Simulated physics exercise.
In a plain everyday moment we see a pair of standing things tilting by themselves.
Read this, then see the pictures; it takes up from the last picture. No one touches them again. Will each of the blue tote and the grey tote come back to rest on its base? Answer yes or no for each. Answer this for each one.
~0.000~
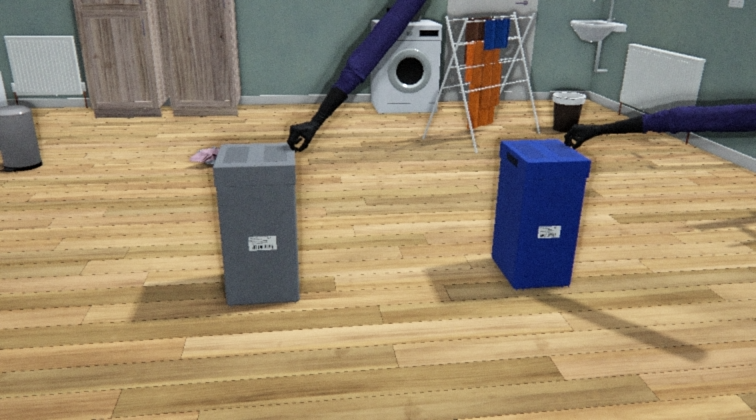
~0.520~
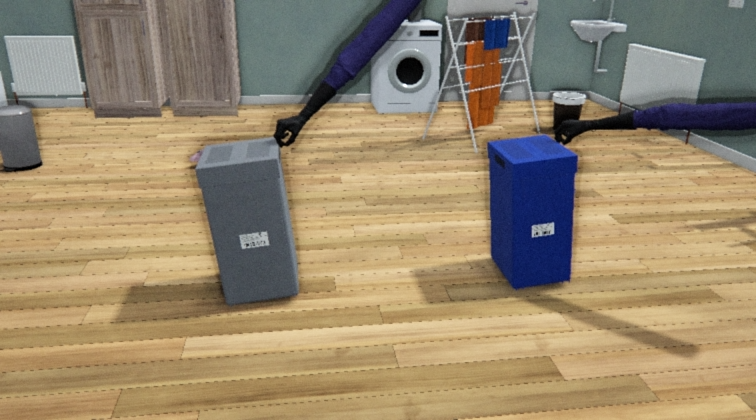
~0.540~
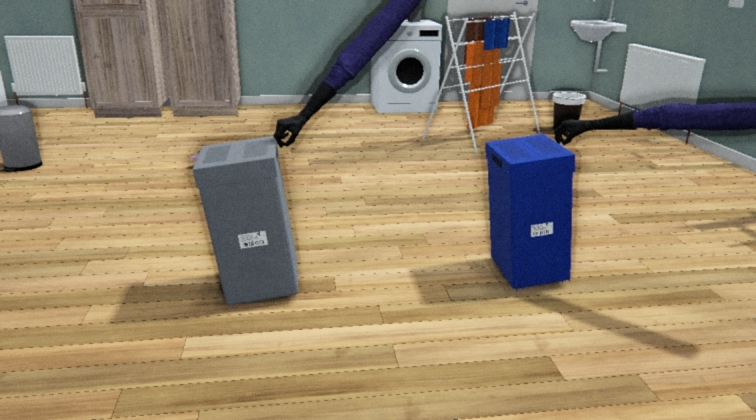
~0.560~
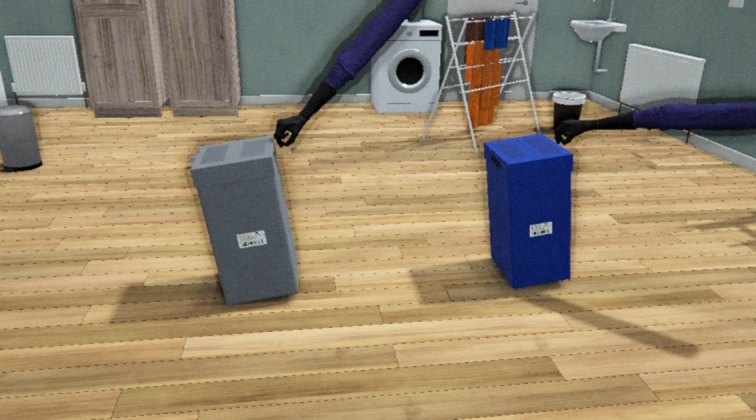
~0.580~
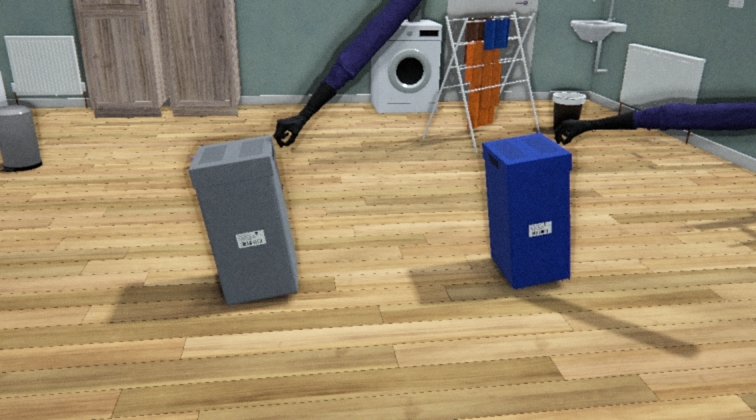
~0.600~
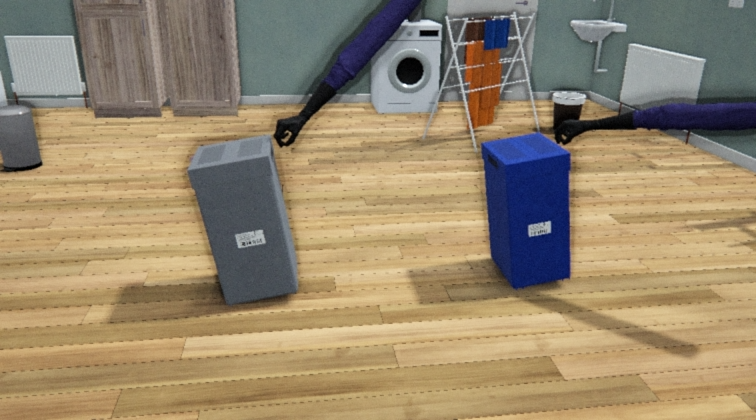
Blue tote - yes; grey tote - yes.
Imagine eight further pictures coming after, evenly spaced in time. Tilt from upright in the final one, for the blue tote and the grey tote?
The two tilts would be 8° and 6°, in that order.
After 0.84 s, blue tote 2° off upright near (534, 213); grey tote upright near (261, 223).
At rest (1.9 s), the blue tote settles on its feet, near (536, 214); the grey tote settles on its feet, near (261, 223).
